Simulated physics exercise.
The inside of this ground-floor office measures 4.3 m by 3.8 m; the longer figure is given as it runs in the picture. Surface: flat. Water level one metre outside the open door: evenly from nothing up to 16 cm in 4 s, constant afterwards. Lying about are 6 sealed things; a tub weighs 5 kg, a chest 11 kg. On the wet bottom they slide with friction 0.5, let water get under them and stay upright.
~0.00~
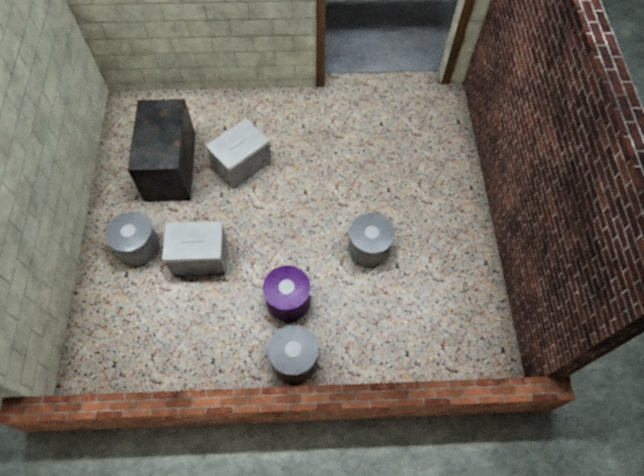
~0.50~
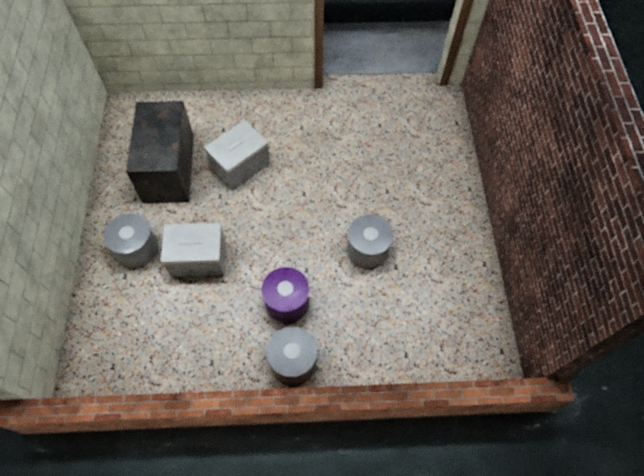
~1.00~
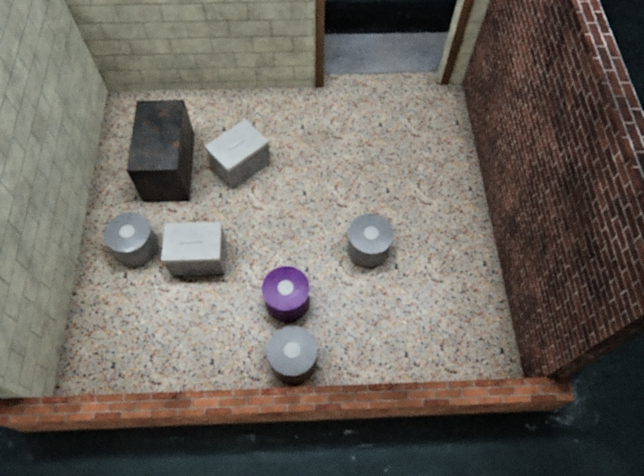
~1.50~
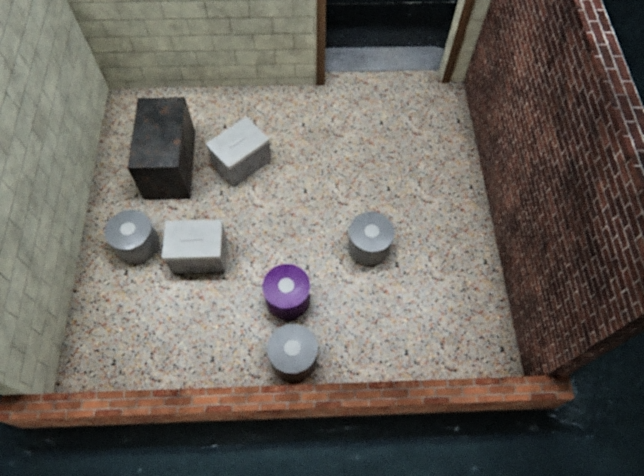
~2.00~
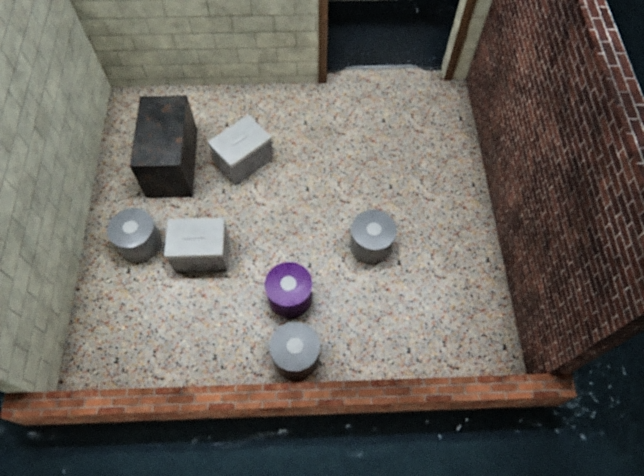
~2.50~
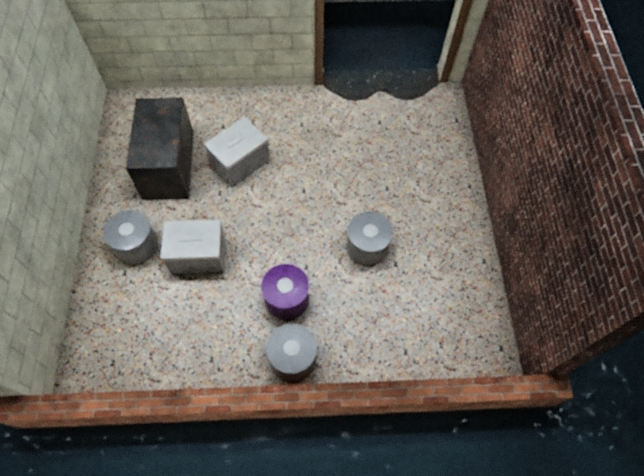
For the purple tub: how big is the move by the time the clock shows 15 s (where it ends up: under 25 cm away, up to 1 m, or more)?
My money says it heads well off.
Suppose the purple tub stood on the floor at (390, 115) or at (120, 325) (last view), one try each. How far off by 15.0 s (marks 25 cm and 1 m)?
In turn: It goes a long way; it goes a long way.
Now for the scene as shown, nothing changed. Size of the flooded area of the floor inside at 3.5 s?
I'd put it close to 1.5 m2.
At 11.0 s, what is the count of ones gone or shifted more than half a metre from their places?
The number by then is 3.
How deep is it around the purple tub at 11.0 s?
About 7 cm.
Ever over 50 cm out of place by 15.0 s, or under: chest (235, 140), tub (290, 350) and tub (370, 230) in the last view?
In that order: Under, past it, over.
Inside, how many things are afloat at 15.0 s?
The count is 6.
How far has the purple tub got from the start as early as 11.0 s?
Displacement by then near 200 cm.
After 3.5 s the purple tub is near (285, 286), 0.0 m from its start, aground; 0 afloat.
After 6.8 s the purple tub is near (257, 315), 0.4 m from its start, aground; 1 afloat.
After 11.0 s the purple tub is near (97, 202), 2.1 m from its start, afloat; 4 afloat.
After 15.0 s the purple tub is near (257, 90), 2.4 m from its start, afloat; 6 afloat.
